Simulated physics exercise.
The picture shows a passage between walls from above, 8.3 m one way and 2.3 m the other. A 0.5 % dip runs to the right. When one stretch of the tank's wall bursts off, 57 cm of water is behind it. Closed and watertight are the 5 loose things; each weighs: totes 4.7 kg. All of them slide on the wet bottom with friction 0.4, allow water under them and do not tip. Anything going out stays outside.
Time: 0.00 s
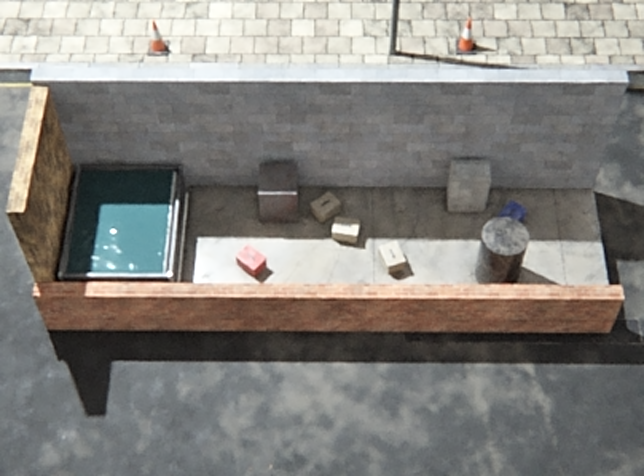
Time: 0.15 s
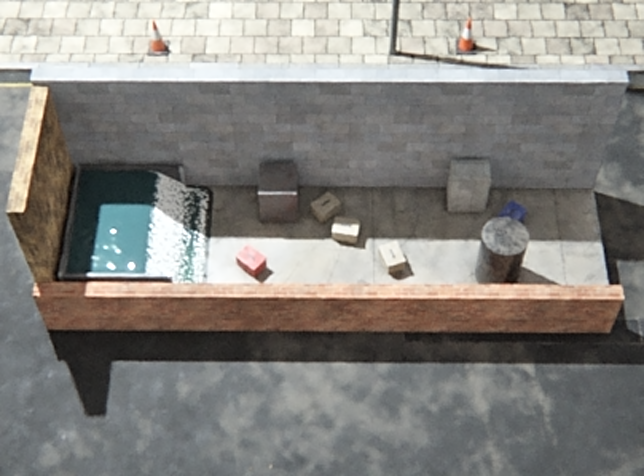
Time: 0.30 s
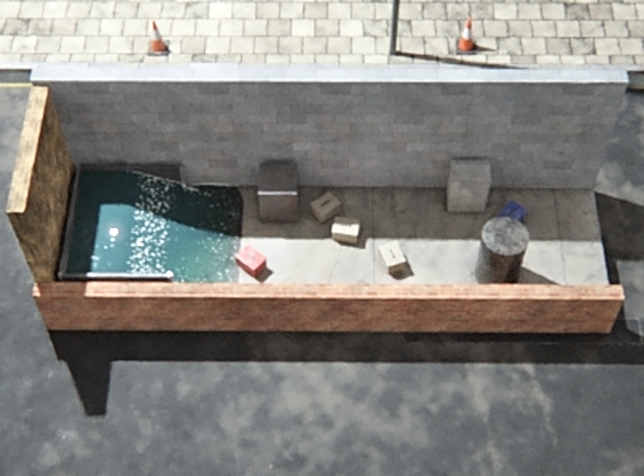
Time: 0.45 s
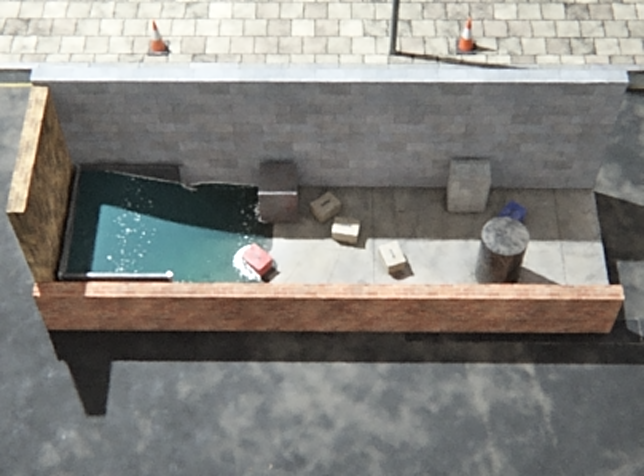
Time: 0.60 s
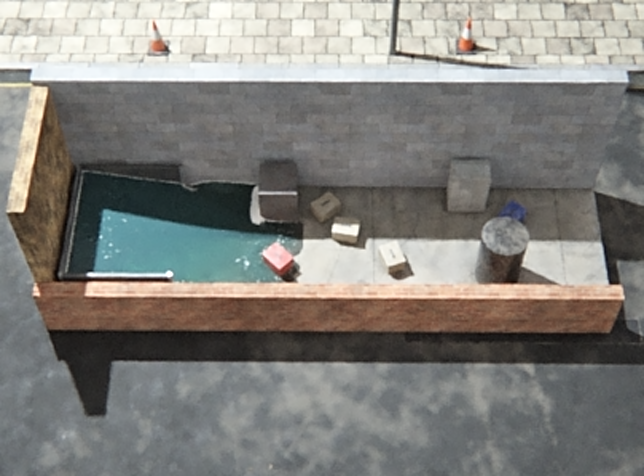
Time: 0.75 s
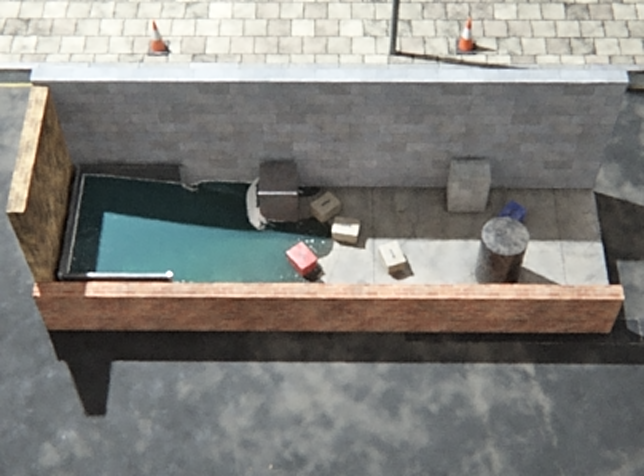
Water spreads rightward from a tank at the left end of a walled passage, seen from a fixed, high viewpoint, with a grey block wall behind and a low brick wall in front. Two grey blocks, three tan boxes, a round grey pillar and a small blue tote stand along the pale floor. The sheet foams past the tank's edge, reaches the red tote, pushes it rightward and curls around the nearer grey block.
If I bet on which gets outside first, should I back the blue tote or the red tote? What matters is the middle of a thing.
Back the blue one; it gets out first.
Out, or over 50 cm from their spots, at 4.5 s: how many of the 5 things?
At that time I count 5.
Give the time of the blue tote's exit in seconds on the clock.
Close to 3.0 s, I'd say.
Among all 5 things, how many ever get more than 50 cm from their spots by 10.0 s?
By my tally, 5.
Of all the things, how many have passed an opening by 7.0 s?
The count is 4.
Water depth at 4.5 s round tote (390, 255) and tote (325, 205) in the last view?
I'd estimate 14 cm for the first and 13 cm for the second.
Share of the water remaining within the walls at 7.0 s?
64 % or so.
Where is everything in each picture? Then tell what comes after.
The blue tote at (512, 212), on the bottom; the red tote at (251, 257), on the bottom; water covers 3.1 m2; 0 of 5 have shifted, in the first picture.
The blue tote at (512, 212) rests on the ground; the red tote at (251, 257), on the bottom; water covers 4.1 m2; 0 of 5 have shifted, in the second picture.
The blue tote at (512, 212) rests on the ground; the red tote at (251, 257) rests on the ground; 5.2 m2 under water; 0 of 5 have shifted, in the third picture.
The blue tote at (512, 212), on the bottom; the red tote at (257, 257), on the bottom, 9 cm from its start; water covers 6.2 m2; 1 of 5 have shifted, in the fourth picture.
The blue tote at (512, 212) rests on the ground; the red tote at (278, 256), on the bottom, 42 cm from its start; water covers 6.9 m2; 1 of 5 have shifted, in the fifth picture.
The blue tote at (512, 212), on the bottom; the red tote at (302, 256), on the bottom, 80 cm from its start; water covers 7.7 m2; 1 of 5 have shifted, in the sixth picture.
After 2.0 s the blue tote is near (518, 210), 0.1 m from its start, aground; the red tote is near (447, 259), 3.1 m from its start, afloat; 0 of 5 are out; 3 afloat.
After 4.5 s the blue tote has gone out (at 3.0 s); the red tote is near (587, 227), 5.4 m from its start, afloat; 2 of 5 are out; 3 afloat.
After 7.0 s the blue tote has gone out (at 3.0 s); the red tote has gone out (at 4.6 s); 4 of 5 are out; 1 afloat.
After 10.0 s the blue tote has gone out (at 3.0 s); the red tote has gone out (at 4.6 s); 4 of 5 are out; 1 afloat.
